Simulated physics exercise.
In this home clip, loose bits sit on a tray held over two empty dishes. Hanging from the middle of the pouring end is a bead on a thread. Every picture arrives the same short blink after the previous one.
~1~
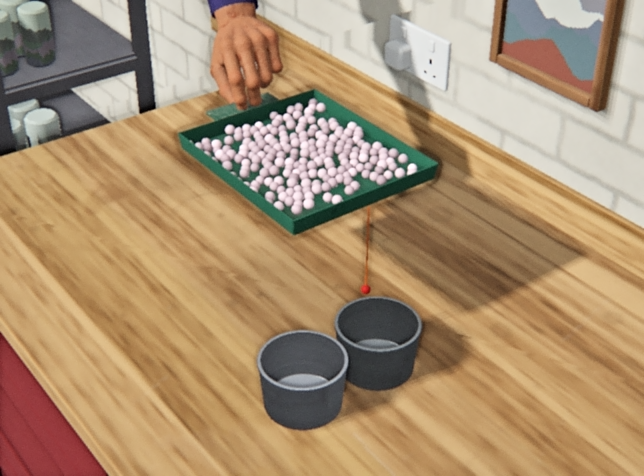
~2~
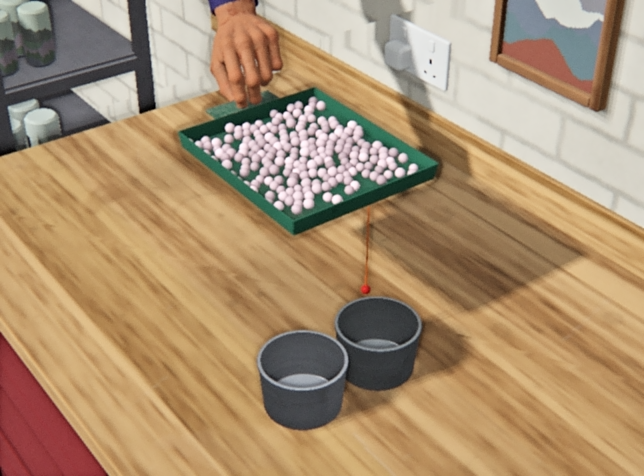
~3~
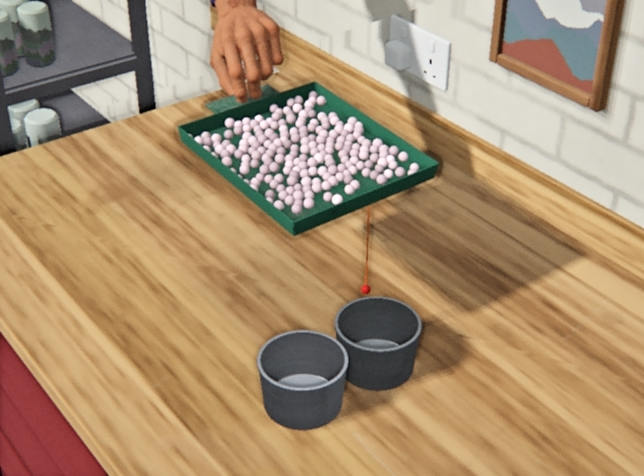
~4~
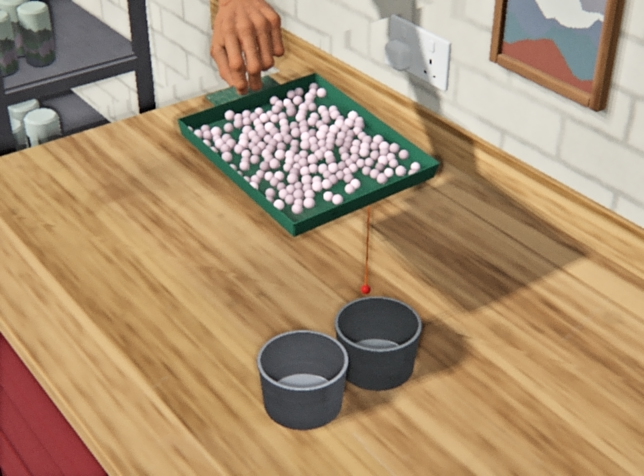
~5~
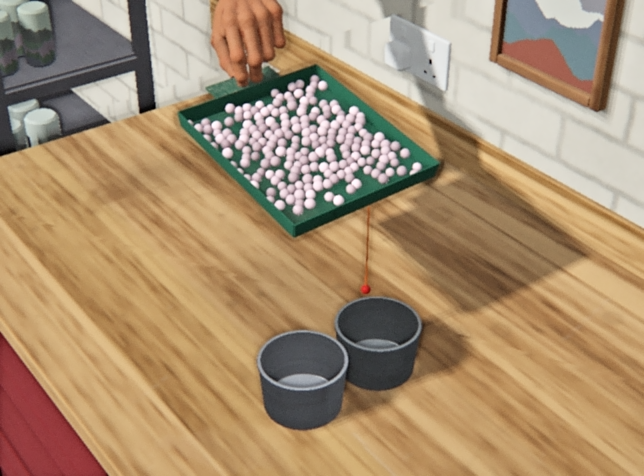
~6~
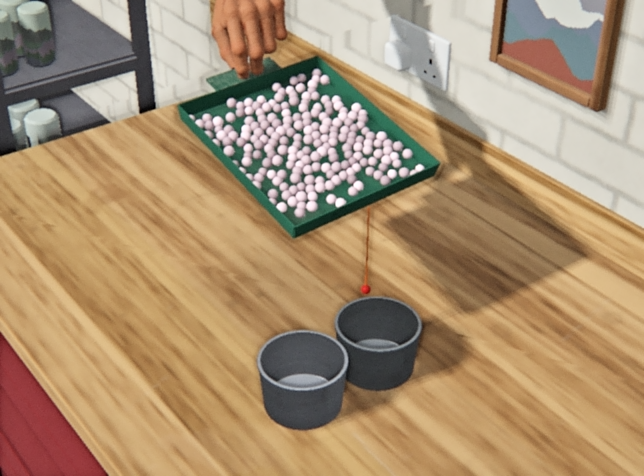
Kitchen counter with a hand gradually raising the back of a green tray of pale pink beads above two empty grey dishes.
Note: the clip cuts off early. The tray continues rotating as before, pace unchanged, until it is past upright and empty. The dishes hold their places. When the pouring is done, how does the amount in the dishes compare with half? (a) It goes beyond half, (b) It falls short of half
It goes beyond half (a).
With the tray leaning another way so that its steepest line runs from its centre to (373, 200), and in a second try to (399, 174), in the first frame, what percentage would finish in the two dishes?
About 30 % and about 0 %.
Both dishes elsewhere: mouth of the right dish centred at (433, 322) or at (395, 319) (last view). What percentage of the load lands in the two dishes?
Trial 1 around 60 percent, trial 2 around 80 percent.
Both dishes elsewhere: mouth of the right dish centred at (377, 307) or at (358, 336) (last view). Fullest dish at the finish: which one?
Trial one goes to the left of the two, trial two to the right of the two.
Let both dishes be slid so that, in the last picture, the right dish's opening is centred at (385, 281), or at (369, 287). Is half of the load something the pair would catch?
In the first position shy of half, in the second shy of half.
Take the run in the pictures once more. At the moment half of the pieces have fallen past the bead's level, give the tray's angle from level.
Around 85° of tilt.
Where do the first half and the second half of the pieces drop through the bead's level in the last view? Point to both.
Points: About (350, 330), then about (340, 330).
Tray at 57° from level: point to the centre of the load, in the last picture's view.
Mark it at roughly (337, 161) in the final frame.
Soon, tray tipped steeply; all on the tray.
A while on, tray tipped right over; a small part on the tray; about a third in the left dish; about a quarter in the right dish; about a quarter outside both; a small part in the air.
Towards the end, tray tipped past a quarter turn; about half in the left dish; about a third in the right dish; about a quarter outside both.
Finally, tray tipped past a quarter turn; about half in the left dish; about a third in the right dish; about a quarter outside both.
